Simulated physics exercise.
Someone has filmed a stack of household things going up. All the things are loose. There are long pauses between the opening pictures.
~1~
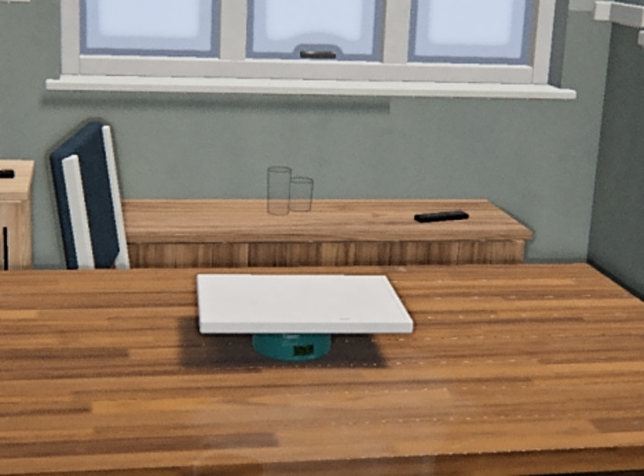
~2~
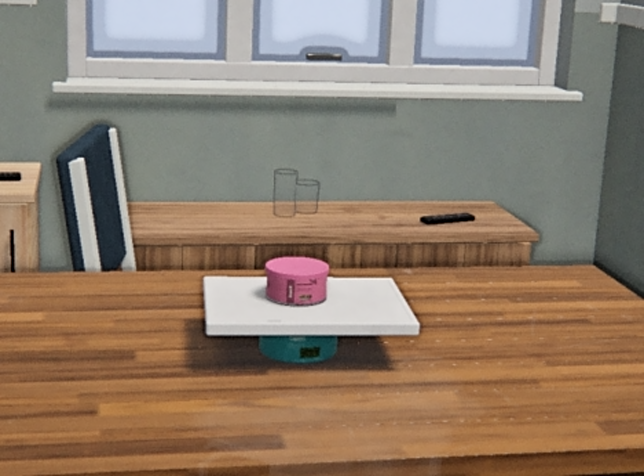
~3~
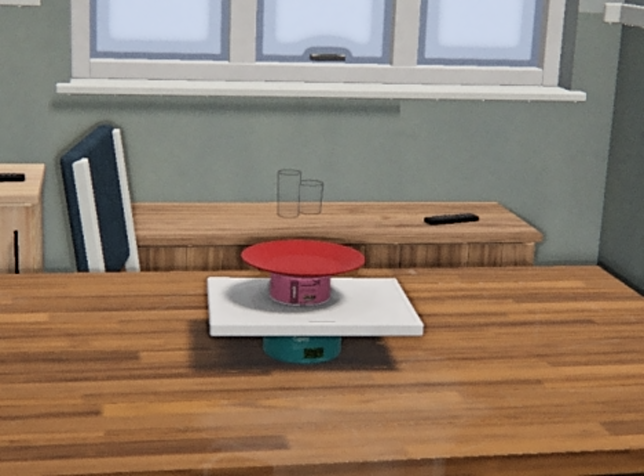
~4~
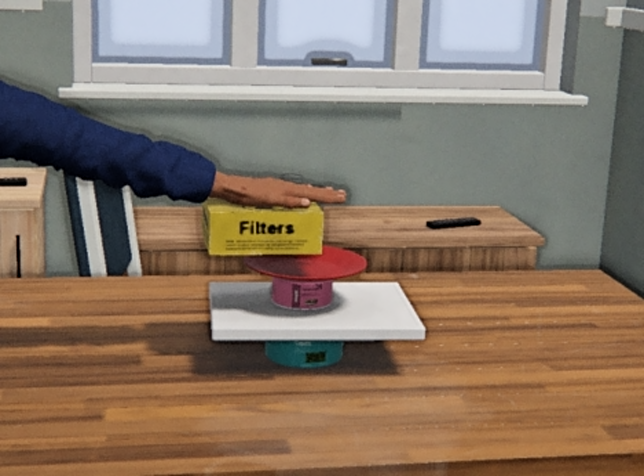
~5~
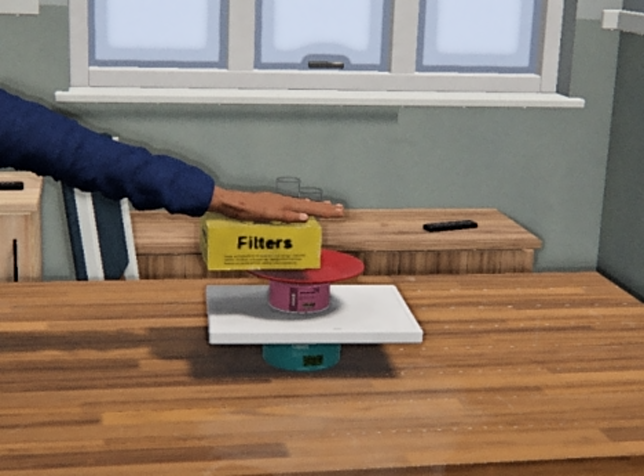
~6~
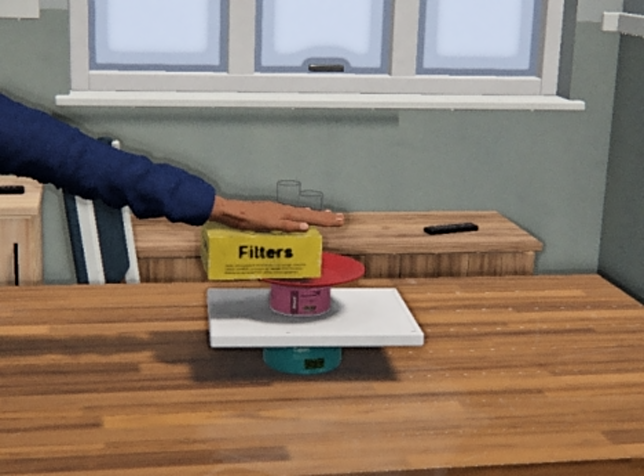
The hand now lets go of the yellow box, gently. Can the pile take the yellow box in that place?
In the end the pile keeps its balance.
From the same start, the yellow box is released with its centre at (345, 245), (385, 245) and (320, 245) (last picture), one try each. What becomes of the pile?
In the first case it holds; in the second case it loses its balance; in the third case it keeps its balance.
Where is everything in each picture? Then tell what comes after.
The last thing is not in view yet, in the first frame.
The last thing is not in view yet; white tray (306, 305), in the second frame.
The last thing is not in view yet; red plate (303, 262), in the third frame.
Coming down; yellow box (261, 222); white tray (312, 310), in the fourth frame.
Coming down; yellow box (259, 237), in the fifth frame.
Set down, still held; yellow box (260, 246); white tray (310, 316), in the sixth frame.
Then, 0.20 s after the last picture, nothing has stirred.
Then, 0.60 s after the last picture, yellow box resting near (259, 247).
At rest, all 5 in place. Seen from the same camera at the end, yellow box near (259, 247). The pile stays up.
